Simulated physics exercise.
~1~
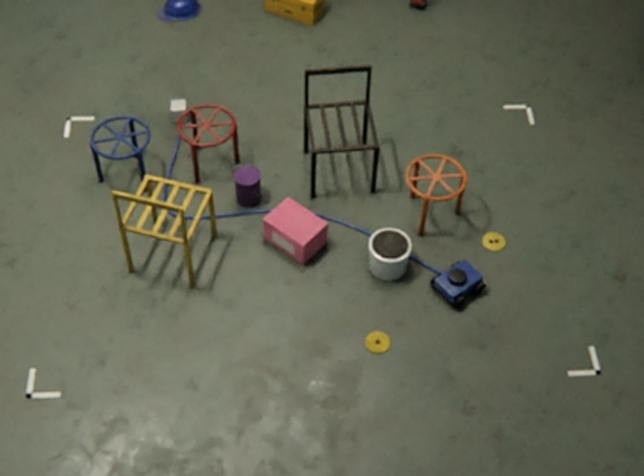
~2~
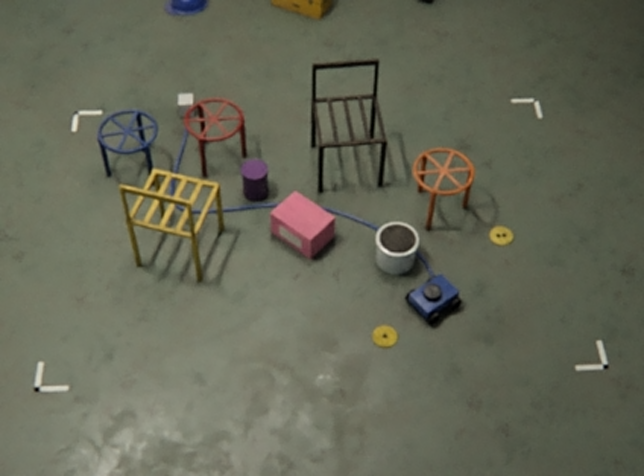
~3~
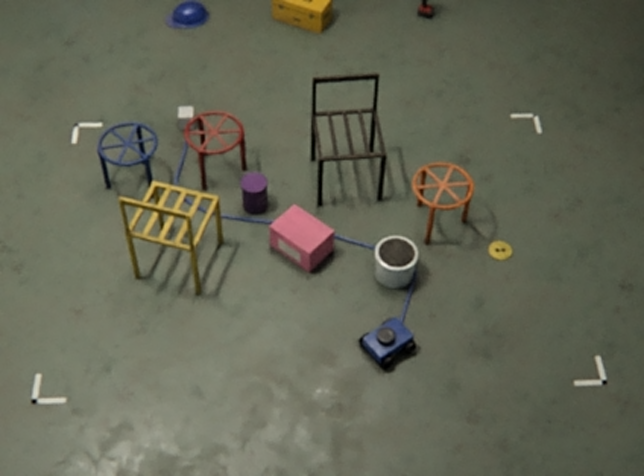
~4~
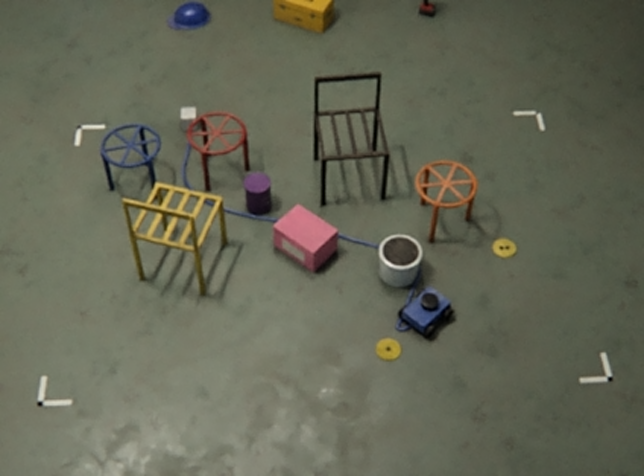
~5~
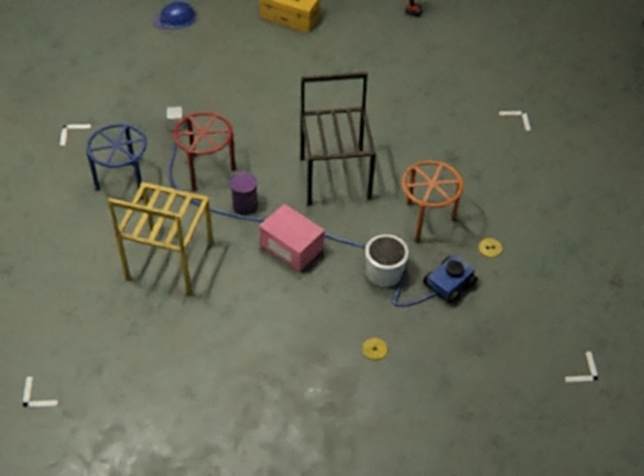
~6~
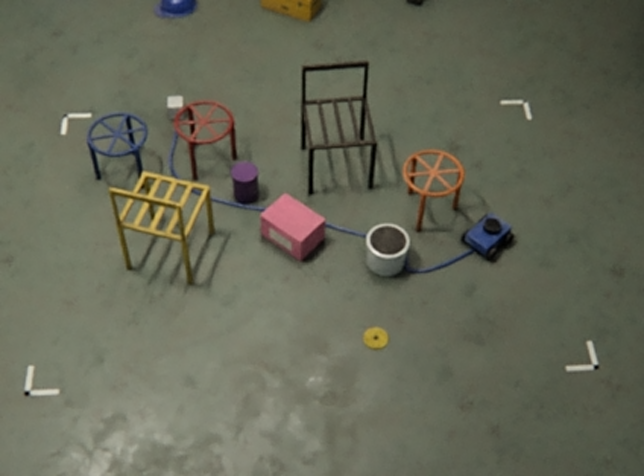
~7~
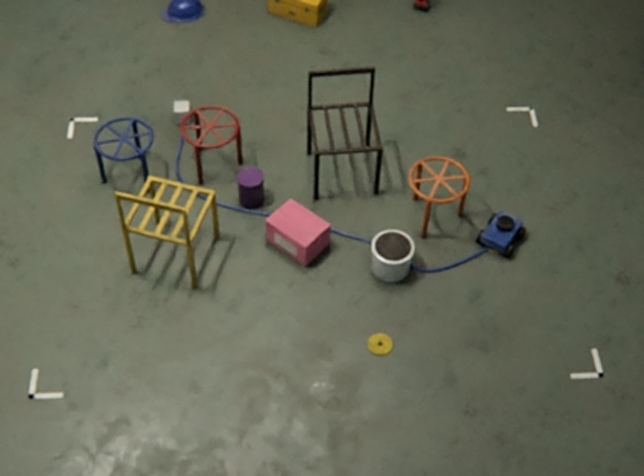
On a grey-green floor among stools, chairs, a pink box, a purple bin and a white pot, a small blue cart trailing a blue lead moves down and left, then turns back up and right, ending right of the orange stool with the furniture still in place.
